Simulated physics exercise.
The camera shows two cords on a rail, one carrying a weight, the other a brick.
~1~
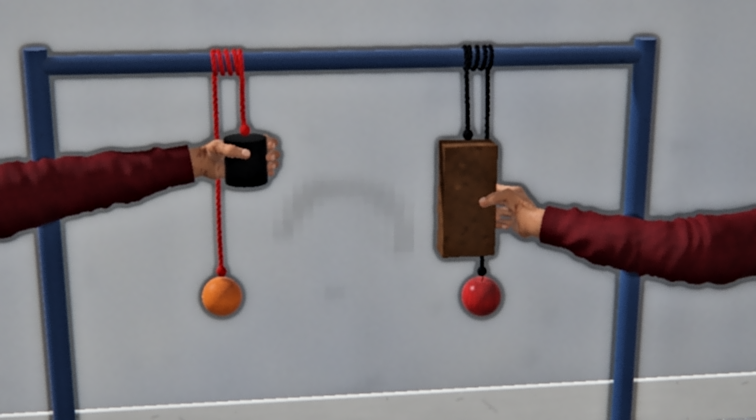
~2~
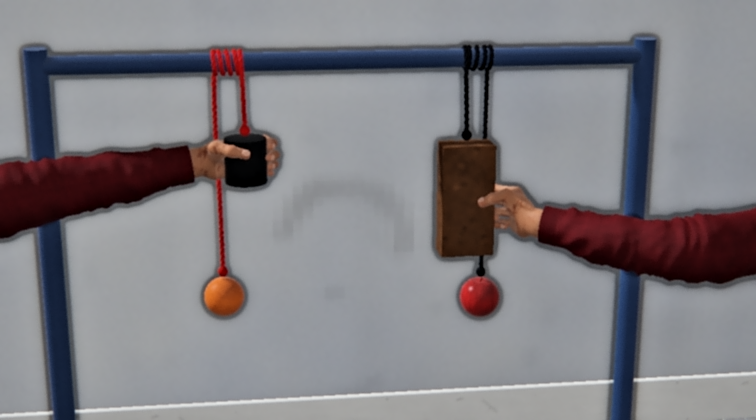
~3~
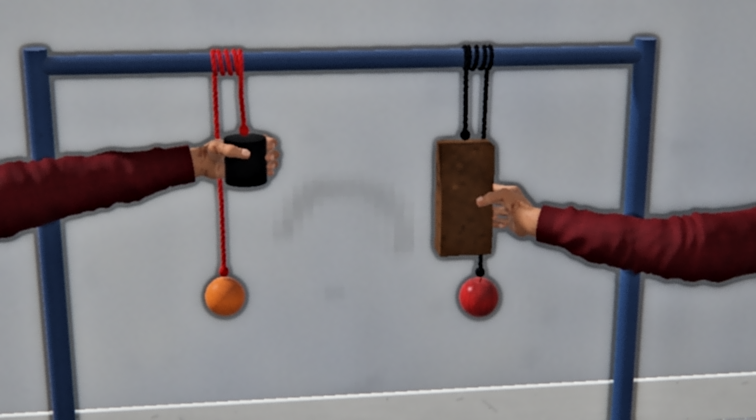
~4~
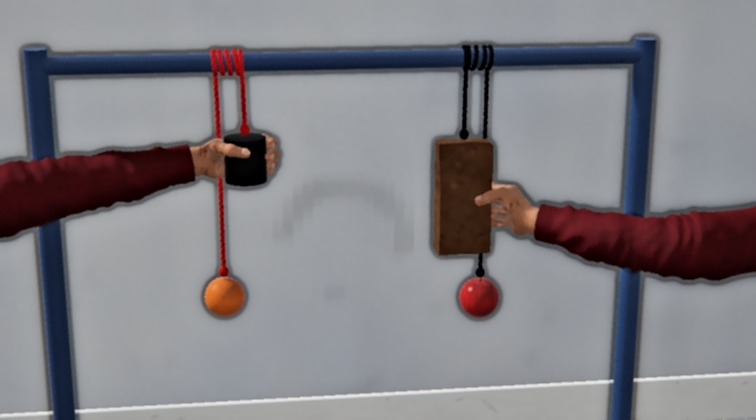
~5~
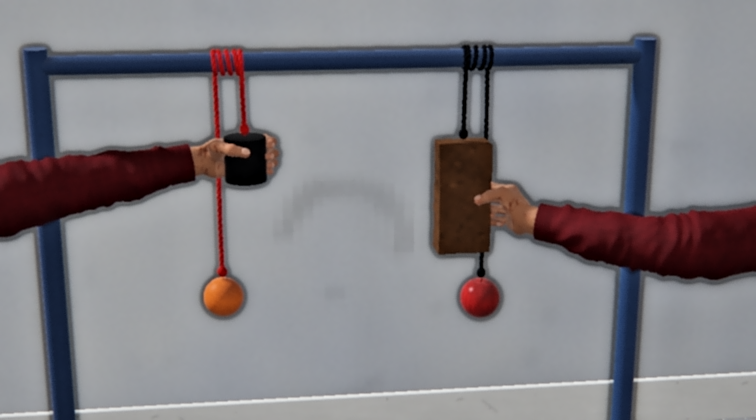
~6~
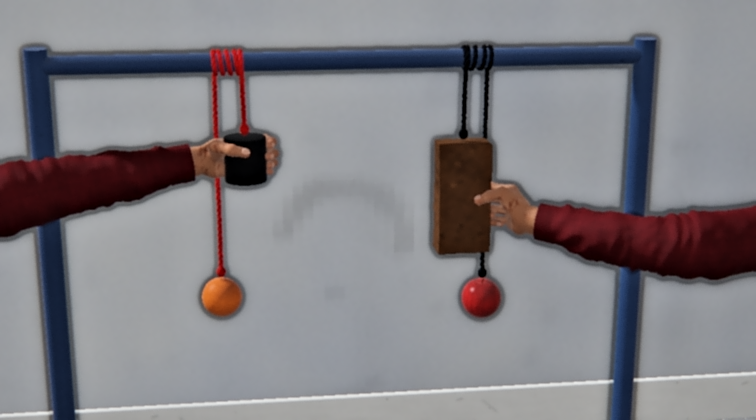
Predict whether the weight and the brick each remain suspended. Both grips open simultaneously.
The weight remains suspended. The brick remains suspended.
Then, 0.28 s on from there, weight off the floor near (244, 159); brick off the floor near (463, 188).
Then, 0.74 s on from there, weight off the floor near (242, 159); brick off the floor near (465, 186).
In the end, weight off the floor near (242, 159); brick off the floor near (464, 186). The weight keeps its height and the brick stays hanging.
